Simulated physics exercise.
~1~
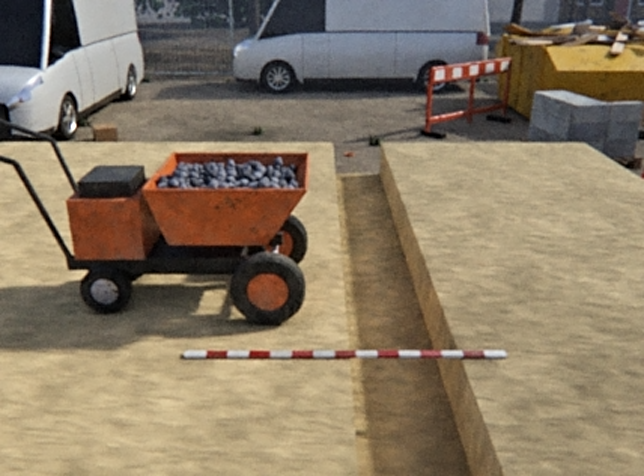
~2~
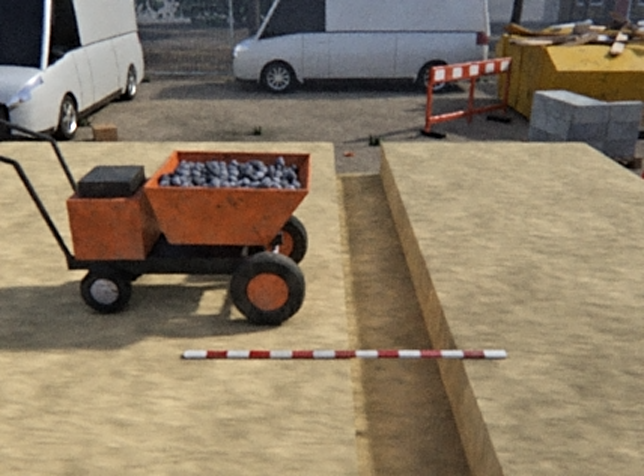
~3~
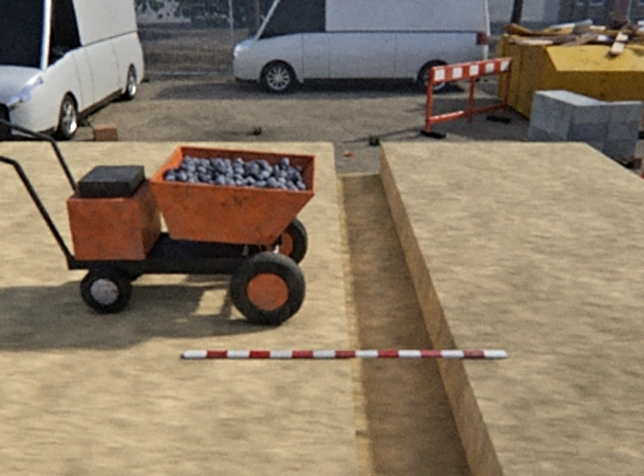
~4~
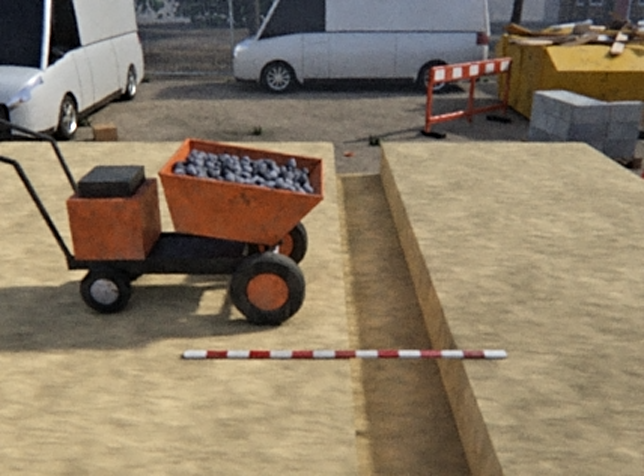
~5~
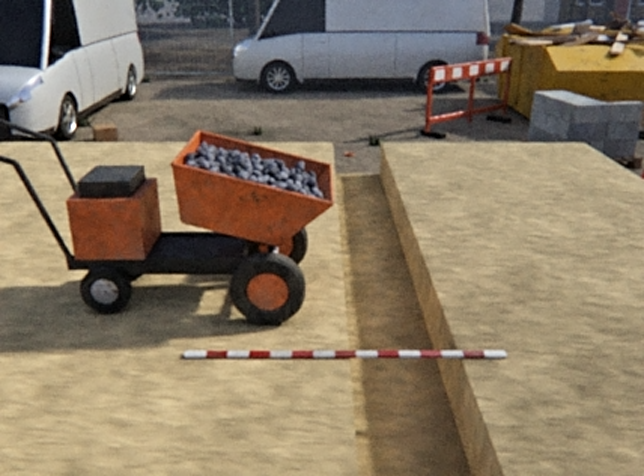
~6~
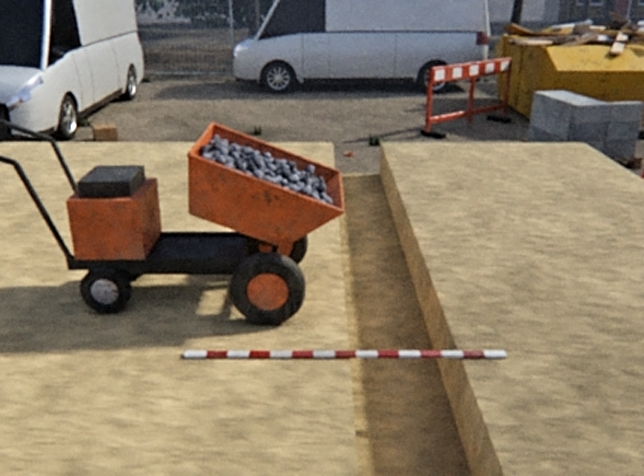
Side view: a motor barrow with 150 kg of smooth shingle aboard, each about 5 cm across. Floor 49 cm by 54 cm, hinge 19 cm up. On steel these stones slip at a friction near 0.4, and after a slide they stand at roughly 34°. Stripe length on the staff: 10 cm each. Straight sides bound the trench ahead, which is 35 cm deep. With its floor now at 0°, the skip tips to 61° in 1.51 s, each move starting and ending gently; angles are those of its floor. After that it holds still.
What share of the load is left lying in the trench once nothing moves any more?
About 78 per cent.
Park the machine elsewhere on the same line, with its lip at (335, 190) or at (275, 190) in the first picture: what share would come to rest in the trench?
About 60 per cent from the first spot, about 80 from the second.
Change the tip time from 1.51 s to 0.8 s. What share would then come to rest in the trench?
Close to 70 per cent then.
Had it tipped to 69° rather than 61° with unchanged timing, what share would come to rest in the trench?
Near 95 per cent then.
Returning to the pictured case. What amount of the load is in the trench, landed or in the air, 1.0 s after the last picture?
Around 25 per cent of it.
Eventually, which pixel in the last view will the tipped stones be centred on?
I'd point to around (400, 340).
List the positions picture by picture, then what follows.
In the first frame, the skip is at 0°, its lip at (306, 191); the top of the load is at (227, 170).
In the second frame, the skip is at 1°, its lip at (308, 192); the top of the load is at (229, 169).
In the third frame, the skip is at 4°, its lip at (314, 194); the top of the load is at (212, 166).
In the fourth frame, the skip is at 9°, its lip at (323, 198); the top of the load is at (205, 161).
In the fifth frame, the skip is at 15°, its lip at (333, 204); the top of the load is at (212, 153).
The sixth frame shows lip at (344, 212), floor tilted 21°, highest stones at (220, 146).
Then, 0.5 s after the last picture the floor is at 51°, 100 % in the skip; the foremost stones are at (368, 236).
Then, 1.0 s after the last picture the floor is at 61°, 75 % in the skip, 24 % in the trench; the foremost stones are at (446, 311).
Then, 1.4 s after the last picture the floor is at 61°, 49 % in the skip, 49 % in the trench, 2 % past the trench; the foremost stones are at (494, 286).
Then, 3.3 s after the last picture the floor is at 61°, 20 % in the skip, 78 % in the trench, 2 % past the trench; the foremost stones are at (520, 287).
